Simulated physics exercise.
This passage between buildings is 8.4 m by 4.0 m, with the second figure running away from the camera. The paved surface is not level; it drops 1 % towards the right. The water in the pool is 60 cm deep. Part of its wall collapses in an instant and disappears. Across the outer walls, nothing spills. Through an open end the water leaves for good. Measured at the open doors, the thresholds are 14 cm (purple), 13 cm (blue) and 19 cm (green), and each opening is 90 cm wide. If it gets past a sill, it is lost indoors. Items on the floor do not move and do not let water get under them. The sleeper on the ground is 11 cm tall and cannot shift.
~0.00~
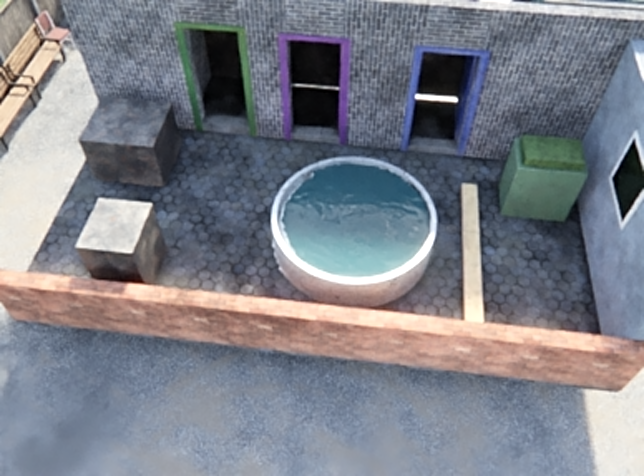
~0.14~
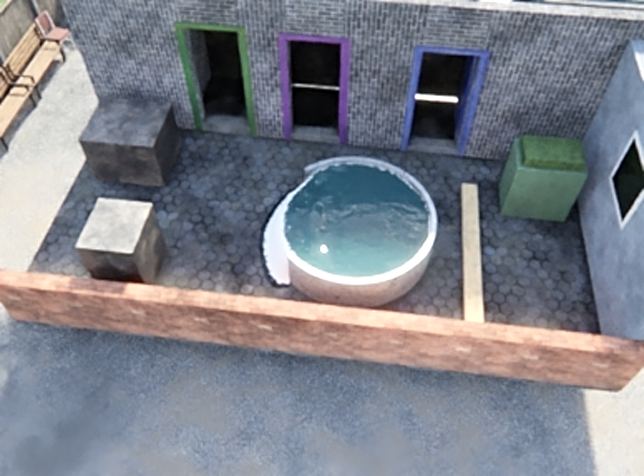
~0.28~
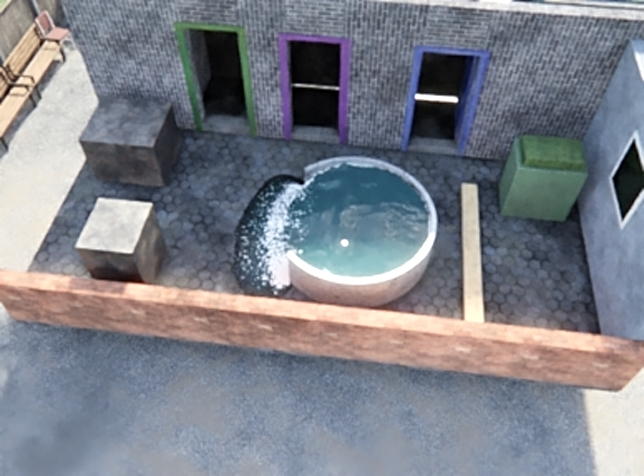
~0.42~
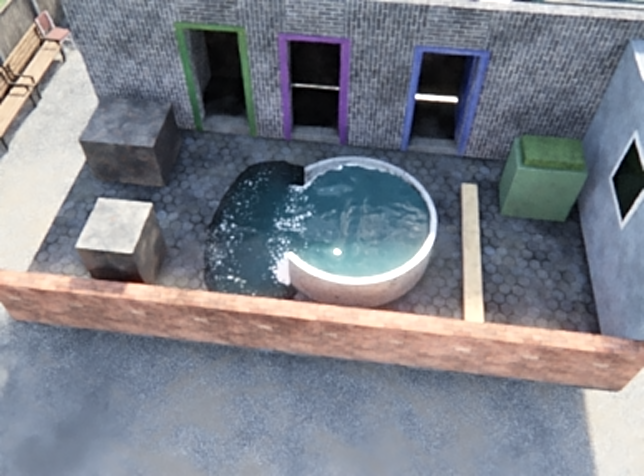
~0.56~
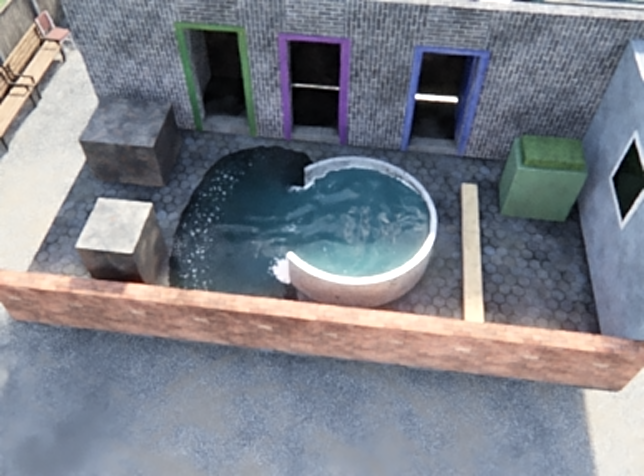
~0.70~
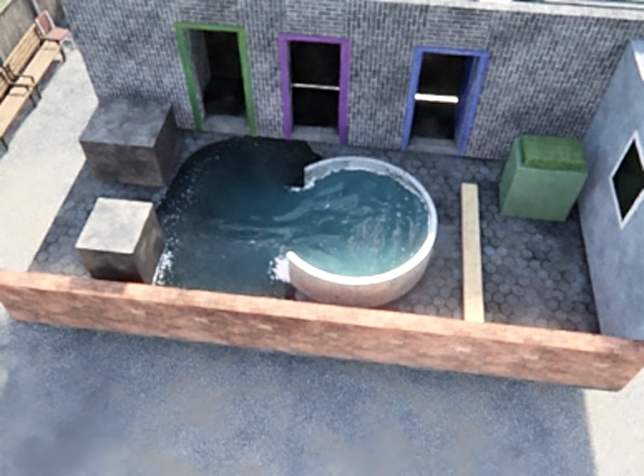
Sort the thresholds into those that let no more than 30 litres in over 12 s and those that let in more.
Sorted: The purple door is among the holders; the blue door is among the holders; the green door is among the holders.
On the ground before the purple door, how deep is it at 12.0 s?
About 4.5 cm deep.
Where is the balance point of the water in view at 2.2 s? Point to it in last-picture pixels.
Close to (264, 231) in the last picture.
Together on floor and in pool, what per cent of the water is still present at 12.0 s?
I'd say close to 50 percent is still there.
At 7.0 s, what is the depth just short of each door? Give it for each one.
Purple 6 cm, blue 5 cm, green 8 cm.
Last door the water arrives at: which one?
I'd say the blue one.
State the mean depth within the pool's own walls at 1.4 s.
About 36 cm.
After 1.4 s water covers 40 % of the floor and is deepest (32 cm) near (162, 301); purple door 4 cm at the sill, 0 L in, blue door not reached, green door 12 cm at the sill, 0 L in.
After 2.2 s water covers 50 % of the floor and is deepest (28 cm) near (175, 263); purple door 2 cm at the sill, 0 L in, blue door not reached, green door 21 cm at the sill, 1 L in.
After 3.5 s water covers 55 % of the floor and is deepest (21 cm) near (175, 200); purple door 5 cm at the sill, 0 L in, blue door not reached, green door 15 cm at the sill, 8 L in.
After 7.0 s water covers 80 % of the floor and is deepest (10 cm) near (563, 171); purple door 6 cm at the sill, 0 L in, blue door 5 cm at the sill, 0 L in, green door 8 cm at the sill, 9 L in.
After 12.0 s water covers 90 % of the floor and is deepest (12 cm) near (566, 186); purple door 4 cm at the sill, 0 L in, blue door 6 cm at the sill, 0 L in, green door 4 cm at the sill, 9 L in.
